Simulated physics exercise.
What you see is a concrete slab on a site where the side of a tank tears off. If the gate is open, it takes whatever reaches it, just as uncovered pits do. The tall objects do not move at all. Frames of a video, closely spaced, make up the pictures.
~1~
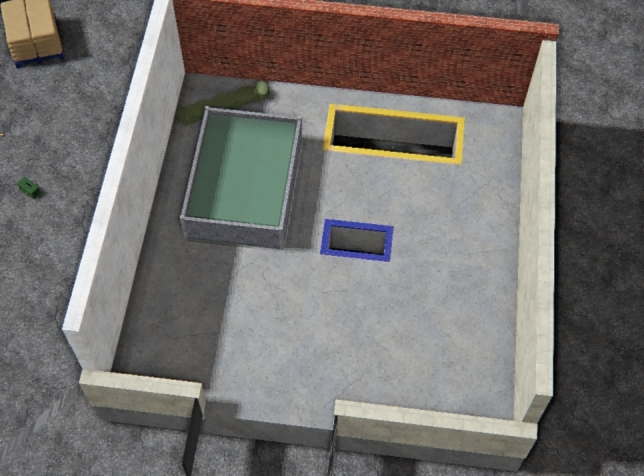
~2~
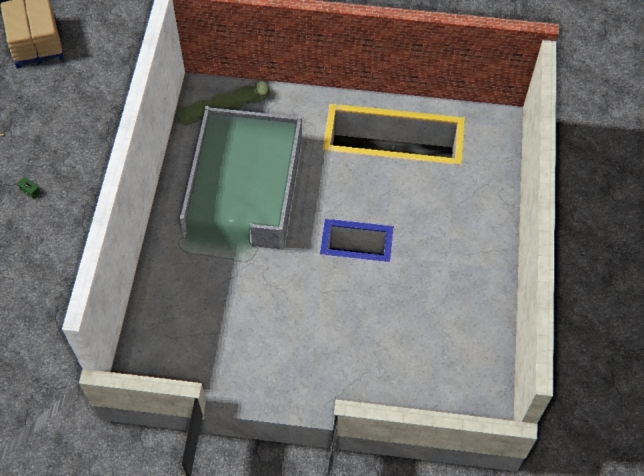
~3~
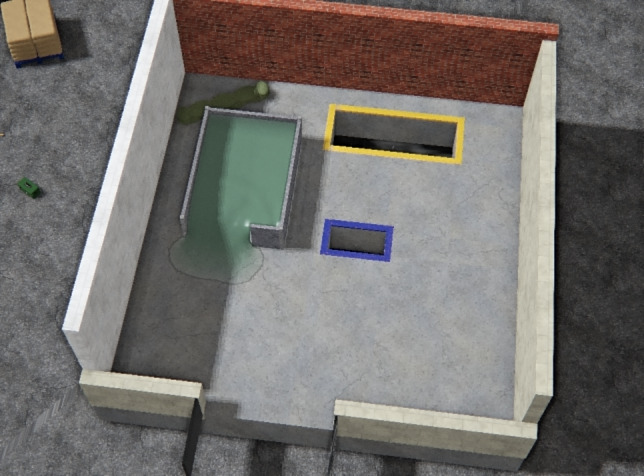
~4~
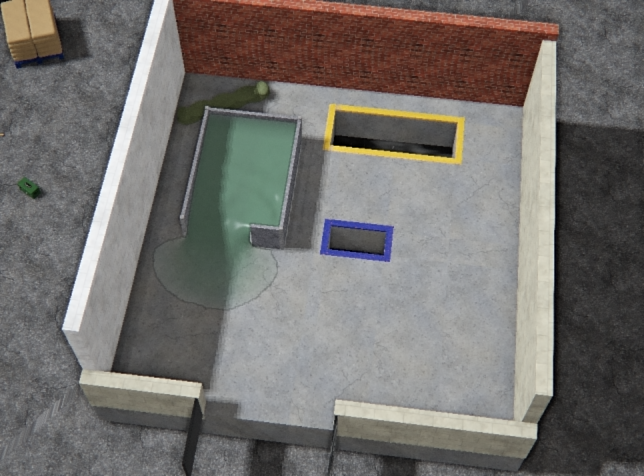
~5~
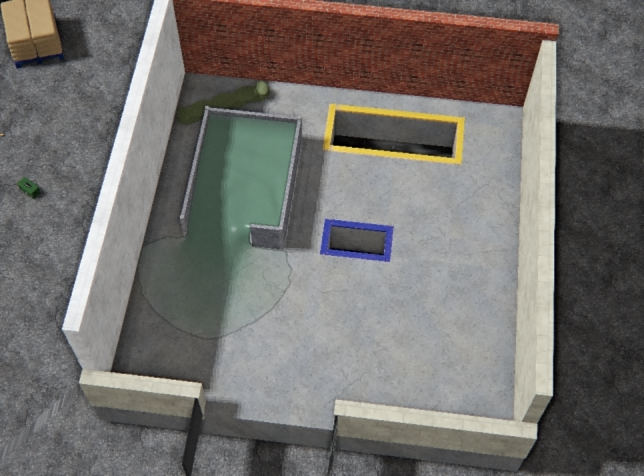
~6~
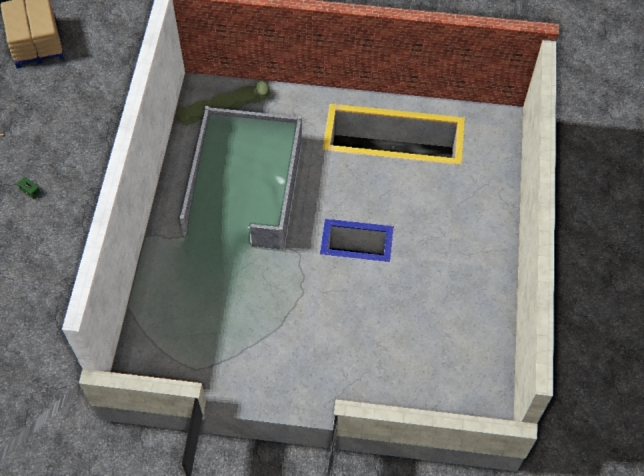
On a walled concrete slab with a yellow-edged pit and a blue-edged pit, an open tank of green water stands whole and still. Part of its near side gives way, and water pours through the gap, spreading across the floor toward the viewer in a widening, rounded sheet while the walls stay motionless.
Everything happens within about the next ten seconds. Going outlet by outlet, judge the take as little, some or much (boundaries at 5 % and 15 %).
My judgement: The gate ends up with much, the yellow pit ends up with little, the blue pit ends up with little.
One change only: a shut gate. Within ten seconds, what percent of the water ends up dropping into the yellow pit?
Per cent: Yellow 6.
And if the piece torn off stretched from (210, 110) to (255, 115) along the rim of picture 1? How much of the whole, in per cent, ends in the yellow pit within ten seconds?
For yellow, it comes to 40 percent.
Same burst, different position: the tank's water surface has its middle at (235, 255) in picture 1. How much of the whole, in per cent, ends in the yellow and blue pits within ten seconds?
After ten seconds: Yellow pit at 8 percent, blue pit at 0 percent.
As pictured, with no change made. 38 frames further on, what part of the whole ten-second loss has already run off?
Estimate: 70 %.
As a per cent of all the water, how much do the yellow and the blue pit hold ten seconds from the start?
About 0 %, then about 0 %.
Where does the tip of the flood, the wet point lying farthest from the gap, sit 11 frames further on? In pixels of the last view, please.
The farthest wet spot is near (338, 416).
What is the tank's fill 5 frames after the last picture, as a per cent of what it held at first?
70 percent or so.
A moment on, water covers 25 % of the floor; the gate 1 %, the yellow pit 0 %, the blue pit 0 %.
Next, water covers 25 % of the floor; the gate 5 %, the yellow pit 0 %, the blue pit 0 %.
Then, water covers 25 % of the floor; the gate 14 %, the yellow pit 0 %, the blue pit 0 %.
Later, water covers 50 % of the floor; the gate 24 %, the yellow pit 0 %, the blue pit 0 %.
In the end, water covers 75 % of the floor; the gate 33 %, the yellow pit 1 %, the blue pit 1 %.
